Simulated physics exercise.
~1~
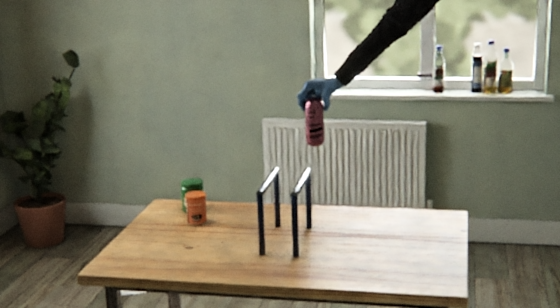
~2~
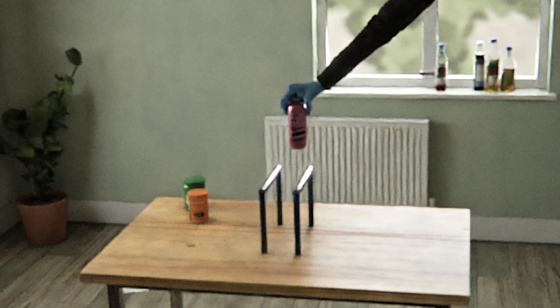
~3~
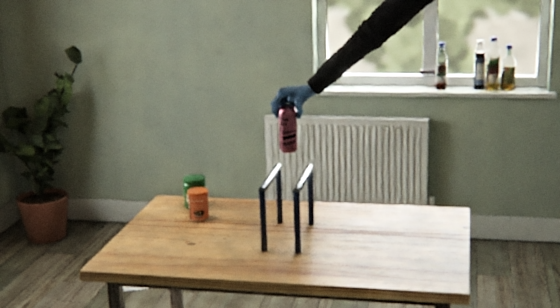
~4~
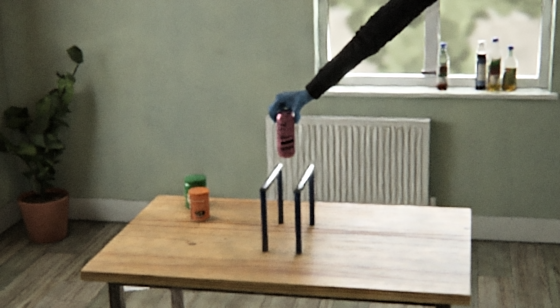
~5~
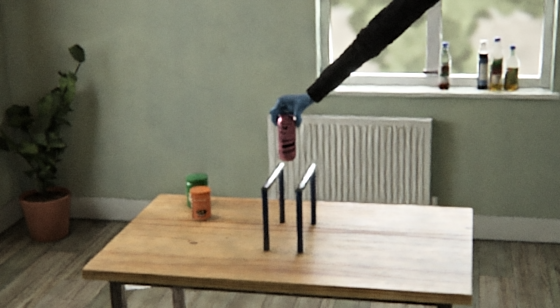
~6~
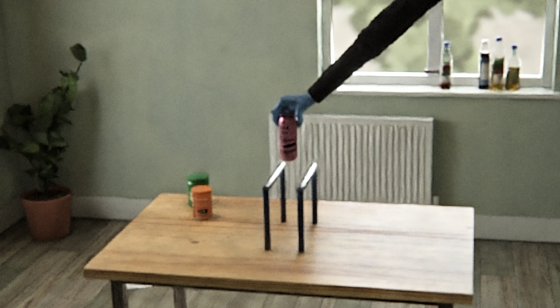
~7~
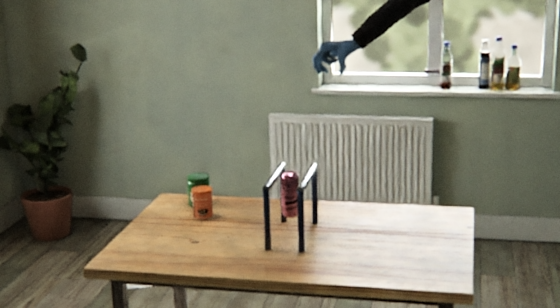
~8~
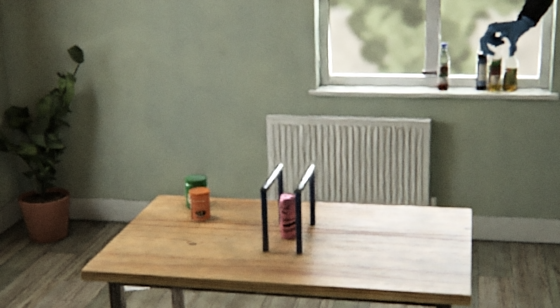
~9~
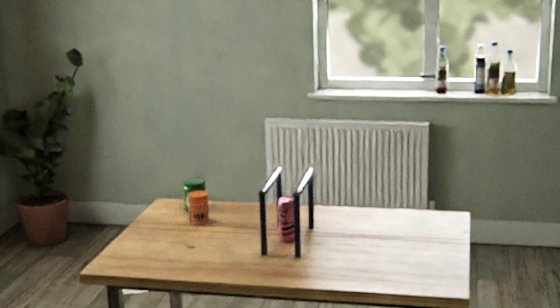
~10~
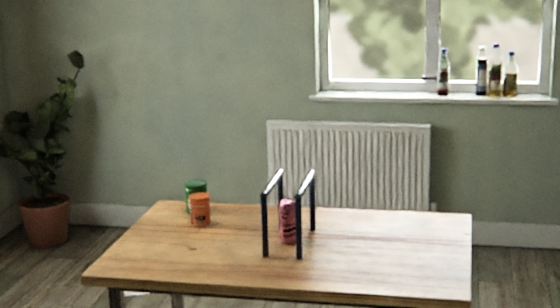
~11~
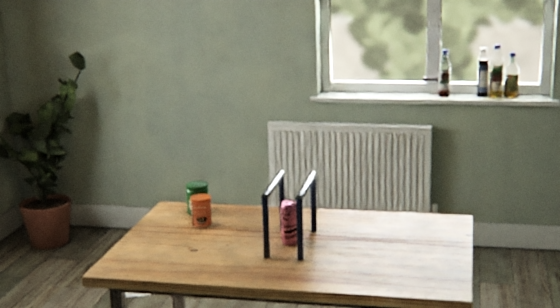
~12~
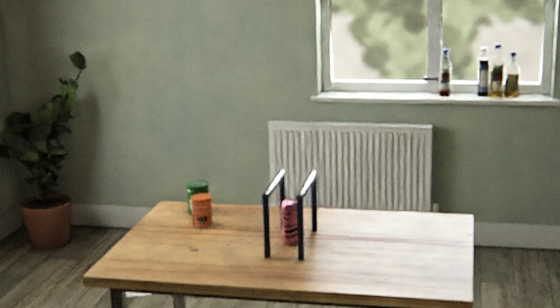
A pink can held by a gloved hand is carried left above two upright dark ledges on a wooden table, then released. It drops between them and comes to rest upright on the tabletop as the hand withdraws right, while an orange tin and a green jar stay in place.
